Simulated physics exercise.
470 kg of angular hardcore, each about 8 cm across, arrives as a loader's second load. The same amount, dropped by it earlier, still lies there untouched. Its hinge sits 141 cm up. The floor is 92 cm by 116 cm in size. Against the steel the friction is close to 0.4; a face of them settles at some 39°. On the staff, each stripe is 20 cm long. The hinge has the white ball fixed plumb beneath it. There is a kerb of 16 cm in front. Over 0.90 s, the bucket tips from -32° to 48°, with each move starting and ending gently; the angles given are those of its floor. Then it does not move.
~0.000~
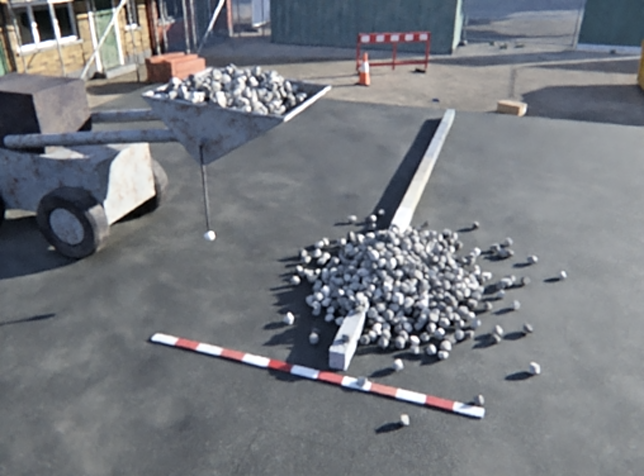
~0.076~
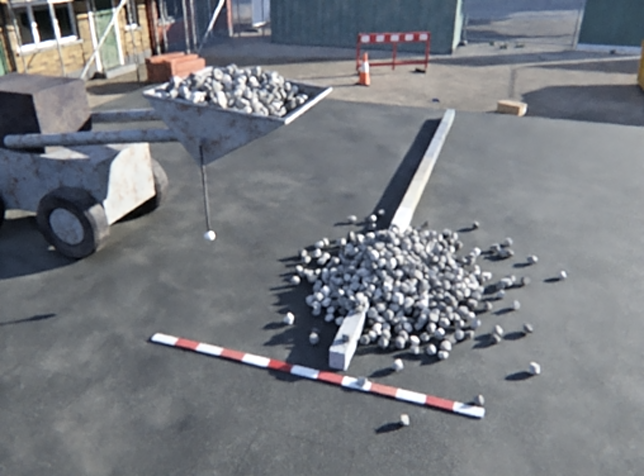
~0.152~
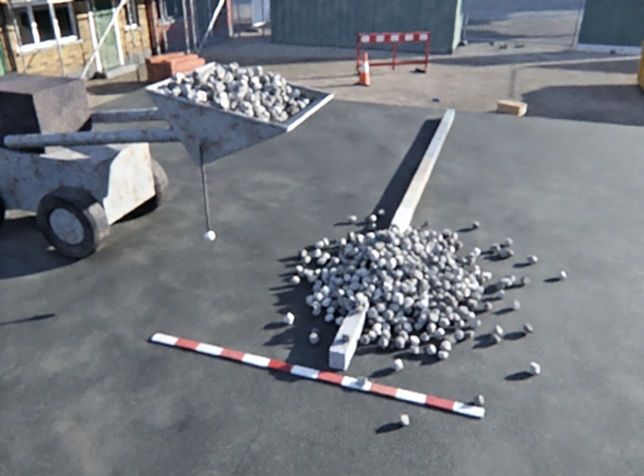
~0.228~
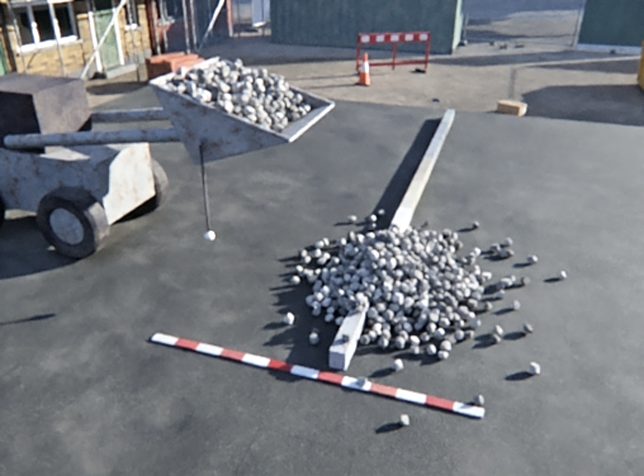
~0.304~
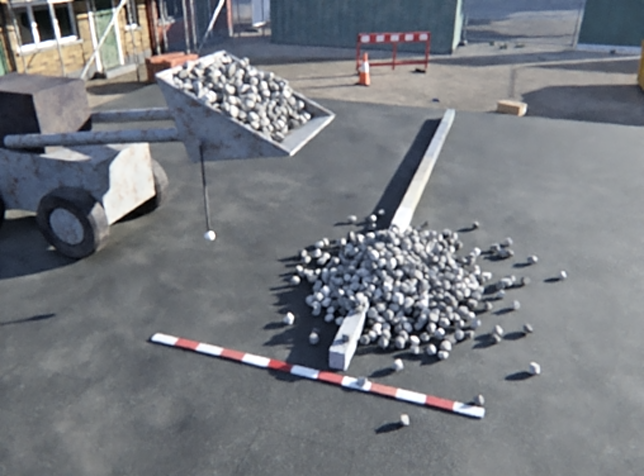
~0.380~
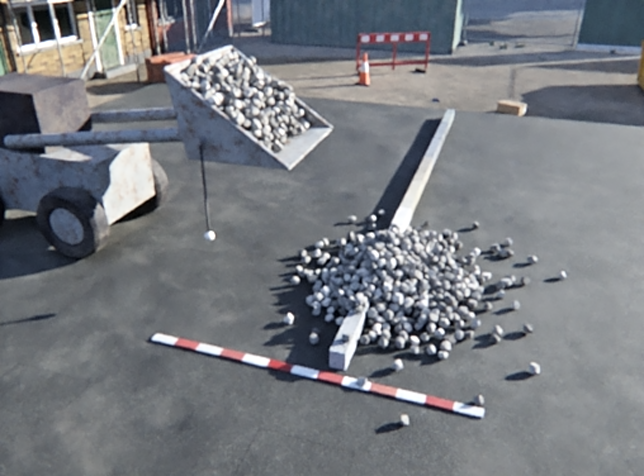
A loader's bucket full of grey stones tilts steadily downward to the right beside a stone pile.
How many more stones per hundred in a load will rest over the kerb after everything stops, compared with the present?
I would say 1 per hundred.
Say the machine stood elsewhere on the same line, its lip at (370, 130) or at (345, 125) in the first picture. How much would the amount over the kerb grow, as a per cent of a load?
Case one about 45 %, case two about 20 %.
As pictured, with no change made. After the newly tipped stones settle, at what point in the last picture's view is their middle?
Near (317, 259).
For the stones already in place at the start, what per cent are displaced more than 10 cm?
I'd say roughly 0 per cent of them.
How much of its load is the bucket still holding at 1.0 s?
About 55 per cent.
After 0.7 s the floor is at 36°; in per cent of one load, 99 in the bucket, 33 on this side of the kerb, 68 over the kerb; the foremost stones are at (527, 290).
After 1.0 s the floor is at 48°; in per cent of one load, 56 in the bucket, 76 on this side of the kerb, 68 over the kerb; the foremost stones are at (527, 290).
After 1.4 s the floor is at 48°; in per cent of one load, 6 in the bucket, 127 on this side of the kerb, 68 over the kerb; the foremost stones are at (527, 290).
After 4.1 s the floor is at 48°; in per cent of one load, 0 in the bucket, 132 on this side of the kerb, 69 over the kerb; the foremost stones are at (527, 290). Net gain over the kerb, 1.
